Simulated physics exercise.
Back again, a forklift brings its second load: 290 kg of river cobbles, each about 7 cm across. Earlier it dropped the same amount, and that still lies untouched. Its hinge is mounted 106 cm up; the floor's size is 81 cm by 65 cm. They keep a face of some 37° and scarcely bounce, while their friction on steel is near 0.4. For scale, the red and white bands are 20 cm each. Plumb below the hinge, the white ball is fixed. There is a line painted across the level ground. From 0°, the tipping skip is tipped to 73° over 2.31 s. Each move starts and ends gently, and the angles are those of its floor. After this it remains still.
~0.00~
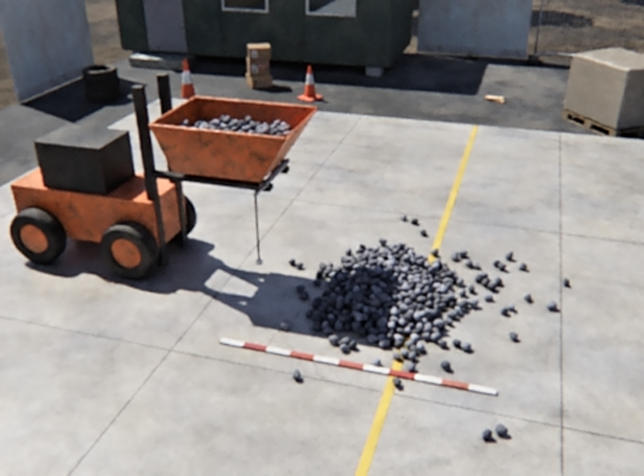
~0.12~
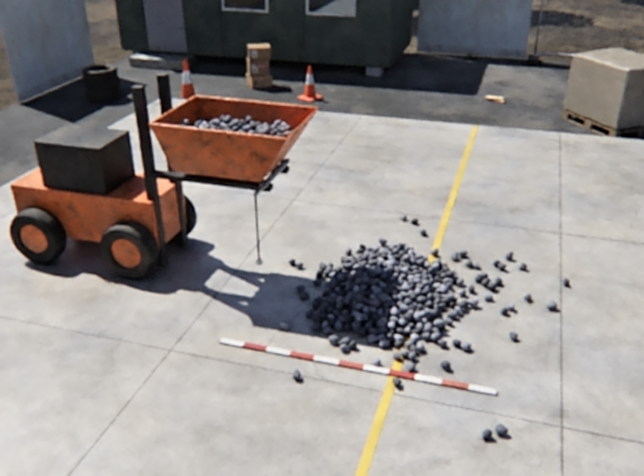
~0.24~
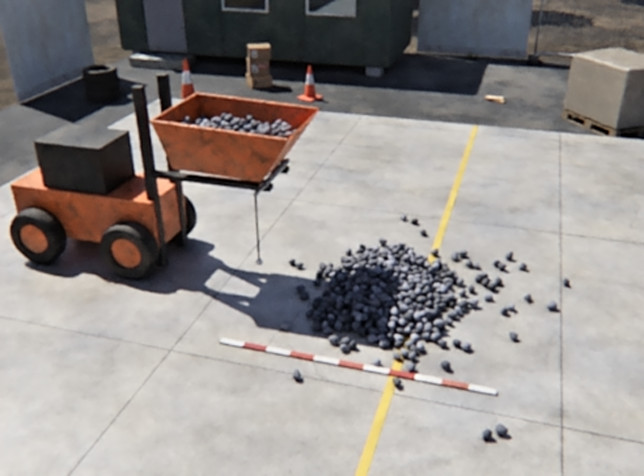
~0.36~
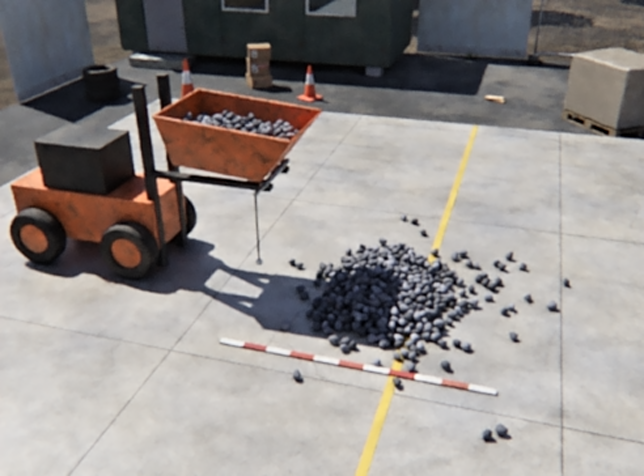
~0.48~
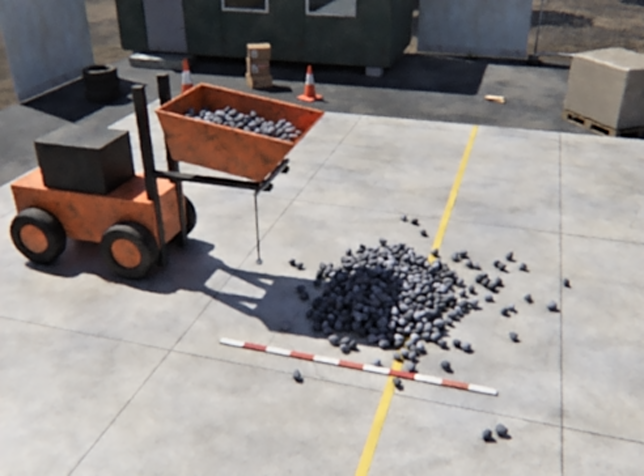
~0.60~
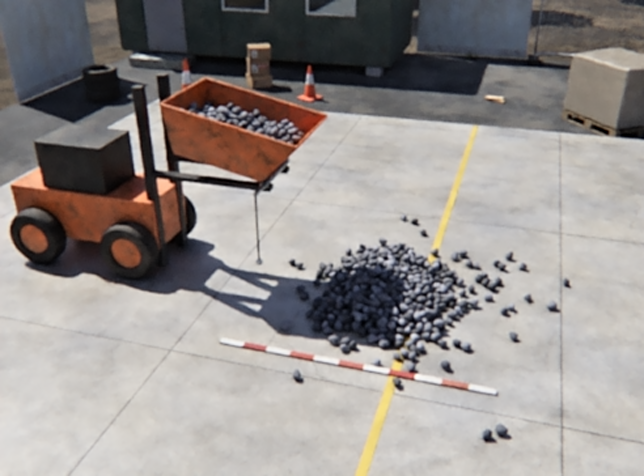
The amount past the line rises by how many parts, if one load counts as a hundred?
By roughly 19 parts.
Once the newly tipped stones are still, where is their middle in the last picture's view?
Around (379, 278).
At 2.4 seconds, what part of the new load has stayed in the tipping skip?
Still inside: Some 60 %.
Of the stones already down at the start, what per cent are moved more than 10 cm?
Roughly 15 percent.
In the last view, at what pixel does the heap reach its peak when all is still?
I'd say somewhere near (374, 262).
After 1.7 s the floor is at 62°; in per cent of one load, 100 in the tipping skip, 79 short of the line, 21 past the line; the foremost stones are at (574, 319).
After 2.4 s the floor is at 73°; in per cent of one load, 59 in the tipping skip, 119 short of the line, 22 past the line; the foremost stones are at (574, 319).
After 2.8 s the floor is at 73°; in per cent of one load, 34 in the tipping skip, 134 short of the line, 32 past the line; the foremost stones are at (574, 319).
After 5.1 s the floor is at 73°; in per cent of one load, 0 in the tipping skip, 160 short of the line, 40 past the line; the foremost stones are at (574, 319). Net gain past the line, 19.
